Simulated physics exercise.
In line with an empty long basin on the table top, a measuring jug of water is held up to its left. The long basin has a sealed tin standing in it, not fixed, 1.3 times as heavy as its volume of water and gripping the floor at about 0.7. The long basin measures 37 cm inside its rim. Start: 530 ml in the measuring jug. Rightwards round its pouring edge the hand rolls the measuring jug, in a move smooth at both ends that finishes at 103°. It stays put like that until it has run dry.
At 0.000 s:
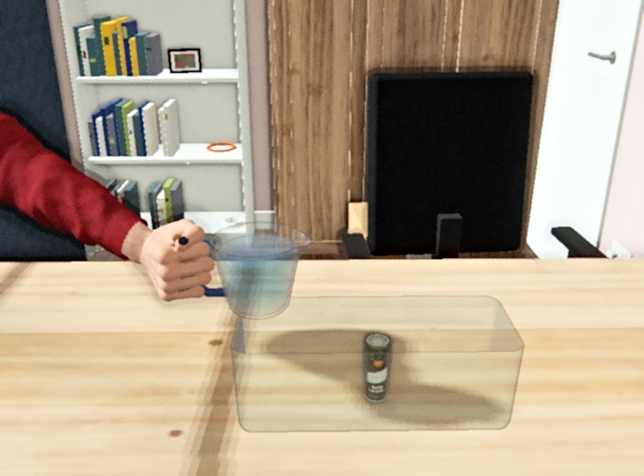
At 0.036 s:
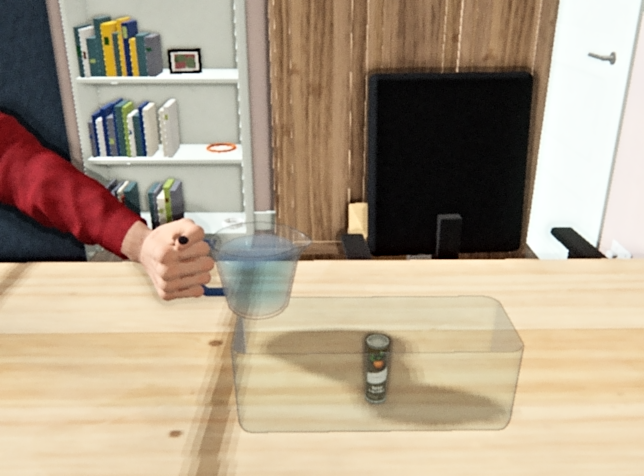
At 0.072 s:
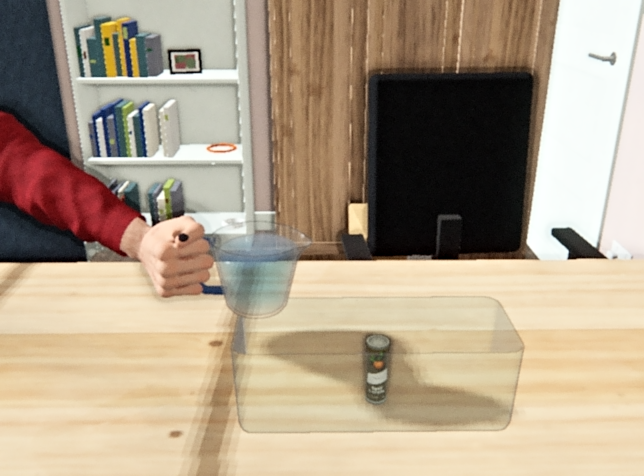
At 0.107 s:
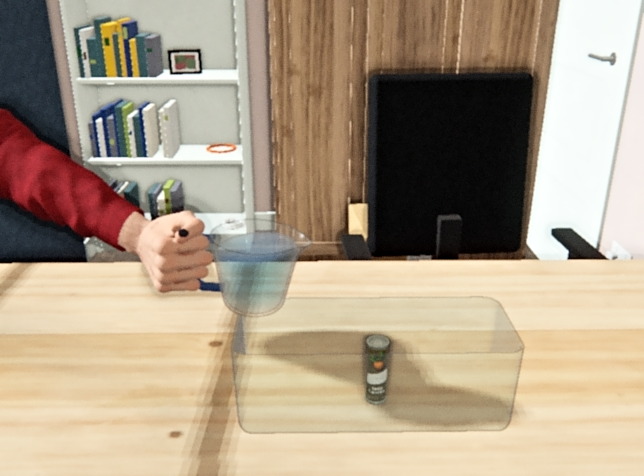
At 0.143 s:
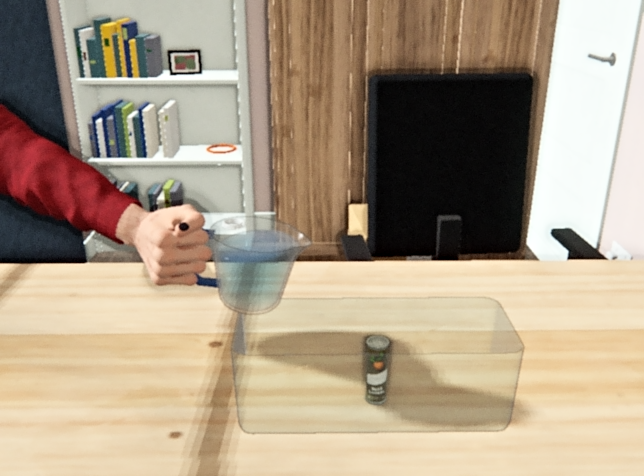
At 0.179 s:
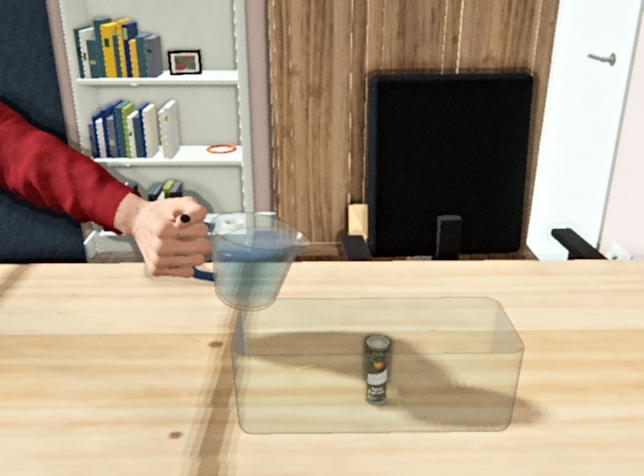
On a wooden table top, a small tin stands within a clear, long basin while a hand in a red sleeve holds a measuring jug of water above its left end, slowly tilting the jug slightly to the right.
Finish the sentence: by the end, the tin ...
By the end, the tin is still upright.
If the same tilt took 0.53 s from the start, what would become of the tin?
Then the tin does not tip.
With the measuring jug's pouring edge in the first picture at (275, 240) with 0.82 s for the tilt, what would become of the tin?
It tumbles.
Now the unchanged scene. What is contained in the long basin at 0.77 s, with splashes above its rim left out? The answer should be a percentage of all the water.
58 per cent or thereabouts.
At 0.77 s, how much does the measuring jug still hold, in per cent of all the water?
10 per cent or so.
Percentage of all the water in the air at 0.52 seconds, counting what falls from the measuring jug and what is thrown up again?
Roughly 26 %.
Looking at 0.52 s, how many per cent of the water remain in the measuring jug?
Roughly 70 percent.
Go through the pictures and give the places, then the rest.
In the first frame, tilt 0°; pouring edge (313, 240); surface from (216, 248) to (300, 247); the long basin's rim runs from (237, 325) to (510, 323); the tin's top is at (378, 343).
In the second frame, tilt 1°; pouring edge (313, 240); surface from (216, 248) to (300, 247).
In the third frame, tilt 2°; pouring edge (313, 241); surface from (217, 248) to (300, 246).
In the fourth frame, tilt 4°; pouring edge (313, 241); surface from (217, 246) to (300, 244).
In the fifth frame, tilt 8°; pouring edge (312, 241); surface from (216, 244) to (301, 242).
In the sixth frame, tilt 12°; pouring edge (312, 242); surface from (215, 241) to (302, 240).
By 0.52 s the tilt is 73° and 70 per cent is still to pour; the tin stands where it began.
By 0.77 s the tilt is 102° and 10 per cent is still to pour; the tin stands where it began.
By 1.03 s the tilt is 103° and 0 per cent is still to pour; the tin stands where it began.
By 1.32 s the tilt is 103° and 0 per cent is still to pour; the tin stands where it began.
At rest the tin stands where it began.
